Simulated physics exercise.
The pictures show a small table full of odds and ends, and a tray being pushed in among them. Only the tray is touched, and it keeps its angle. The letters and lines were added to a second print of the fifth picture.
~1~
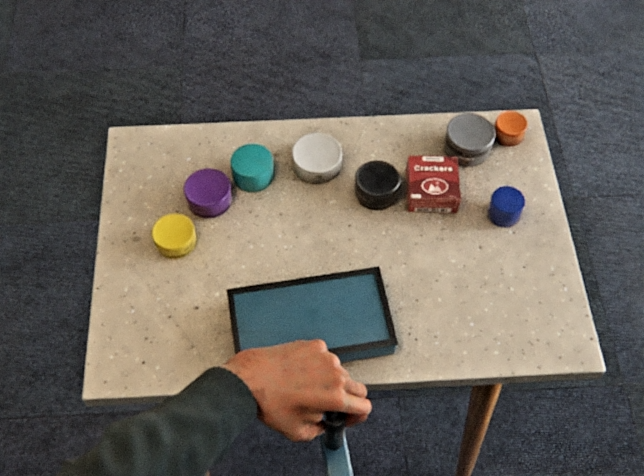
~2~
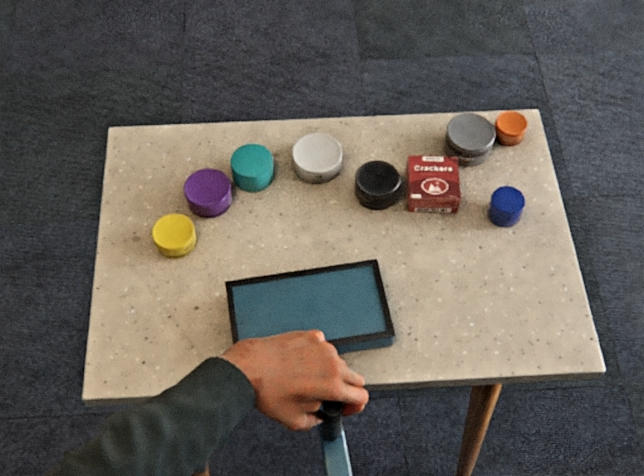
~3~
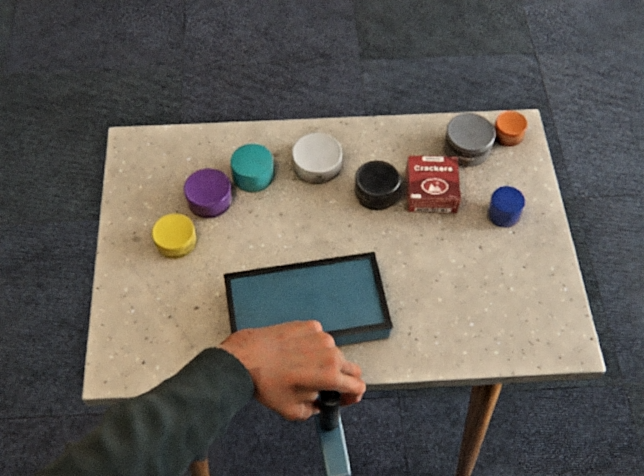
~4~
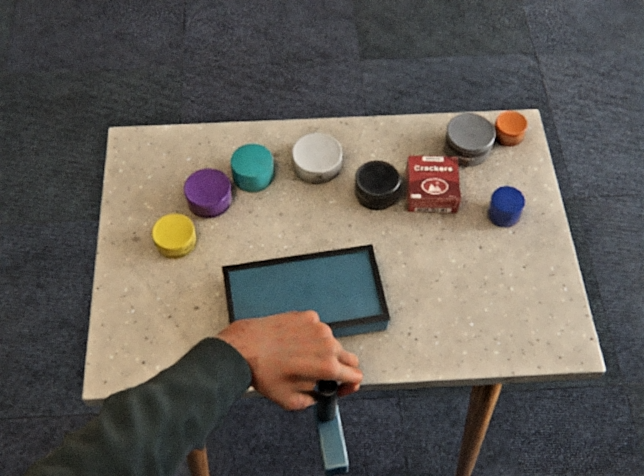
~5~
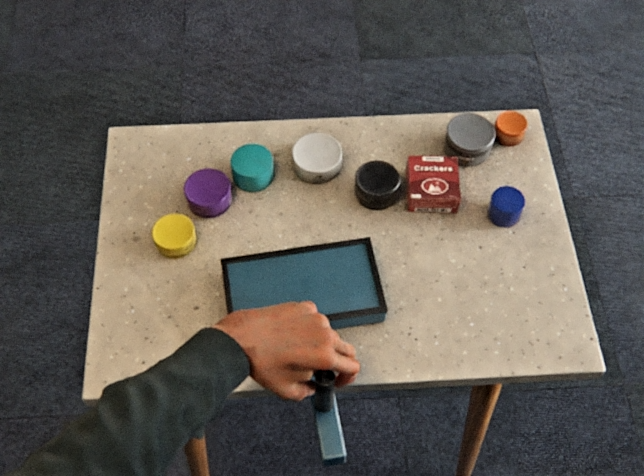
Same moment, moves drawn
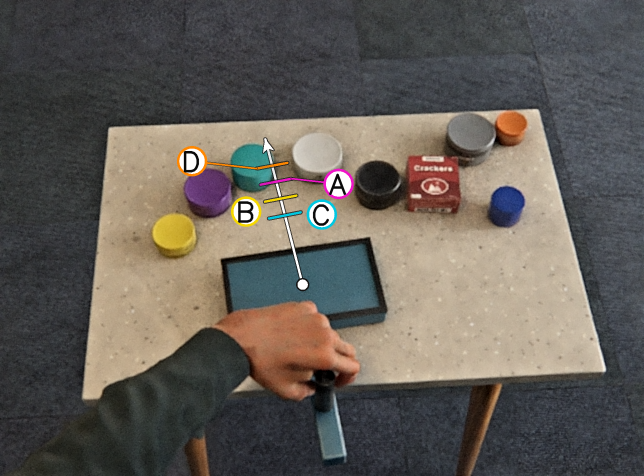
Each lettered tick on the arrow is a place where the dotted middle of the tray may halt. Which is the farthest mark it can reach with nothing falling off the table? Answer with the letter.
Up to mark D.
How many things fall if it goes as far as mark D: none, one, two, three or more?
The count is none.
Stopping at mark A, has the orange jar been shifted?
No.
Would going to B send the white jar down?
No.
On the marked copy, A at (276, 182); B at (280, 199); C at (285, 216); D at (272, 166); the arrow from (303, 285) to (265, 139); the white dot at (303, 285).
With D. Early on, tray (291, 244); orange jar (510, 129); grey tub (469, 140).
Further on, tray (280, 201); white jar (314, 145); turquoise tin (250, 155).
At the end, tray (272, 173); white jar (308, 118); turquoise tin (246, 128); nothing has fallen.
As for the rest, A is safe but short; B is safe but short; C is safe but short.
